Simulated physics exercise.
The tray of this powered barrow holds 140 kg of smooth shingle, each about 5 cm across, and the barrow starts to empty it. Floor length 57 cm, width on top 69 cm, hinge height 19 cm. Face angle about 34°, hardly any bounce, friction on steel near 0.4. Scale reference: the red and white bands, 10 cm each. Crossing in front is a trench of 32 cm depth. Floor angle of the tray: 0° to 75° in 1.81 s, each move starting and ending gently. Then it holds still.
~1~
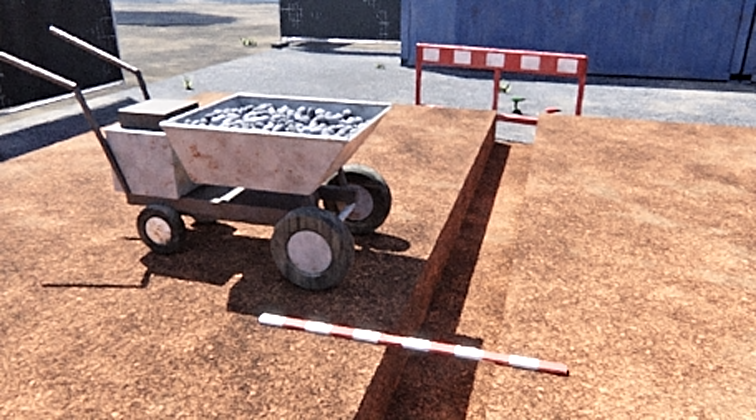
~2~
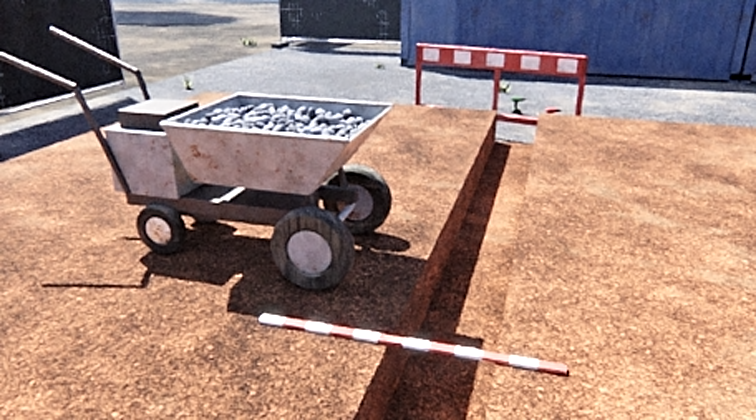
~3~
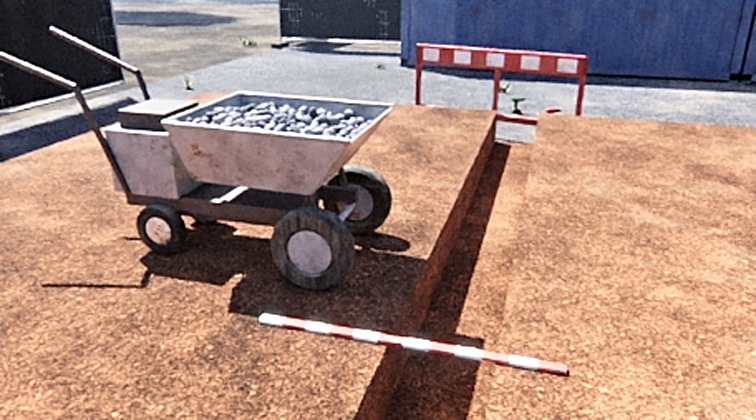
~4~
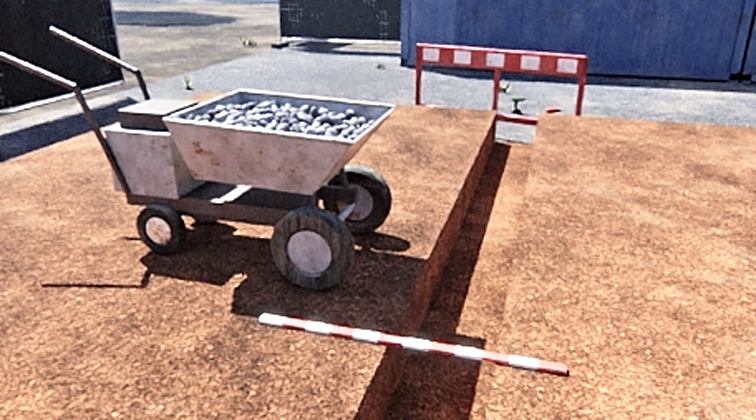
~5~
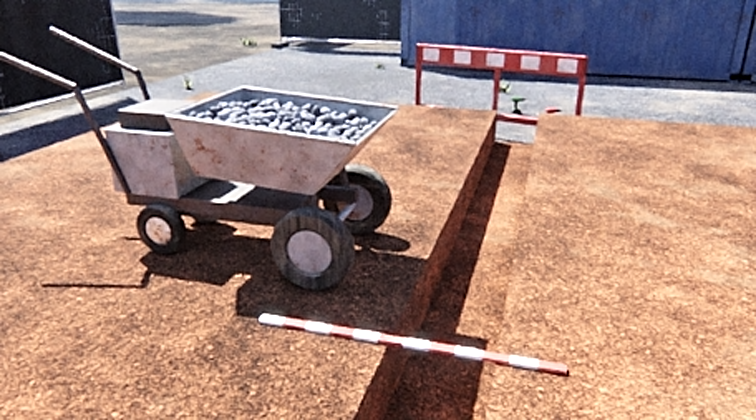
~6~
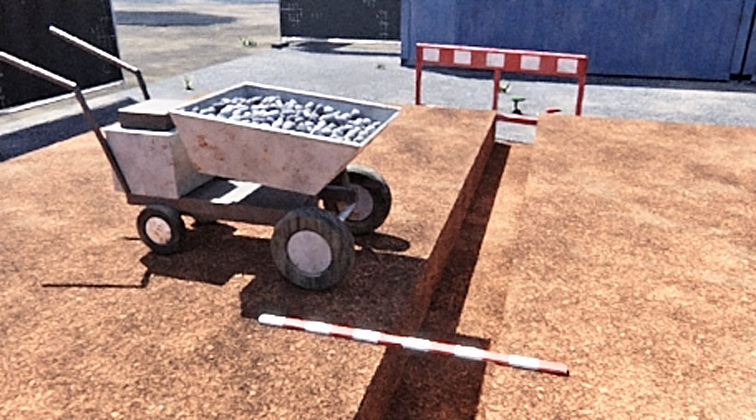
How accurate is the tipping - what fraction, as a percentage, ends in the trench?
Close to 87 in every hundred.
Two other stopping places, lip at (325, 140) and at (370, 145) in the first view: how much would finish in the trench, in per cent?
From the first spot near 100, from the second near 60 per cent.
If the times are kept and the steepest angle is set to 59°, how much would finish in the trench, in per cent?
Expect roughly 75 per cent.
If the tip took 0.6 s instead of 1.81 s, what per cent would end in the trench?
About 65 percent, I'd say.
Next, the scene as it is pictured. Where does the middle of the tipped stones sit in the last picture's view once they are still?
Around (477, 317).
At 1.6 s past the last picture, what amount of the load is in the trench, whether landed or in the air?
Close to 65 per cent at that time.
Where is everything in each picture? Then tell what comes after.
The first frame shows lip at (348, 141), floor tilted 0°, highest stones at (273, 116).
In the second frame, the tray is at 0°, its lip at (348, 141); the top of the load is at (273, 116).
In the third frame, the tray is at 1°, its lip at (350, 142); the top of the load is at (263, 112).
In the fourth frame, the tray is at 2°, its lip at (352, 143); the top of the load is at (257, 110).
The fifth frame shows lip at (355, 144), floor tilted 4°, highest stones at (256, 107).
In the sixth frame, the tray is at 5°, its lip at (359, 147); the top of the load is at (254, 105).
Then, 1.1 s after the last picture the floor is at 63°, 95 % in the tray, 5 % in the trench; the foremost stones are at (486, 265).
Then, 1.6 s after the last picture the floor is at 75°, 24 % in the tray, 63 % in the trench, 13 % past the trench; the foremost stones are at (629, 301).
Then, 2.0 s after the last picture the floor is at 75°, 5 % in the tray, 82 % in the trench, 13 % past the trench; the foremost stones are at (692, 291).
Then, 3.9 s after the last picture the floor is at 75°, 0 % in the tray, 87 % in the trench, 13 % past the trench; the foremost stones are at (714, 286).
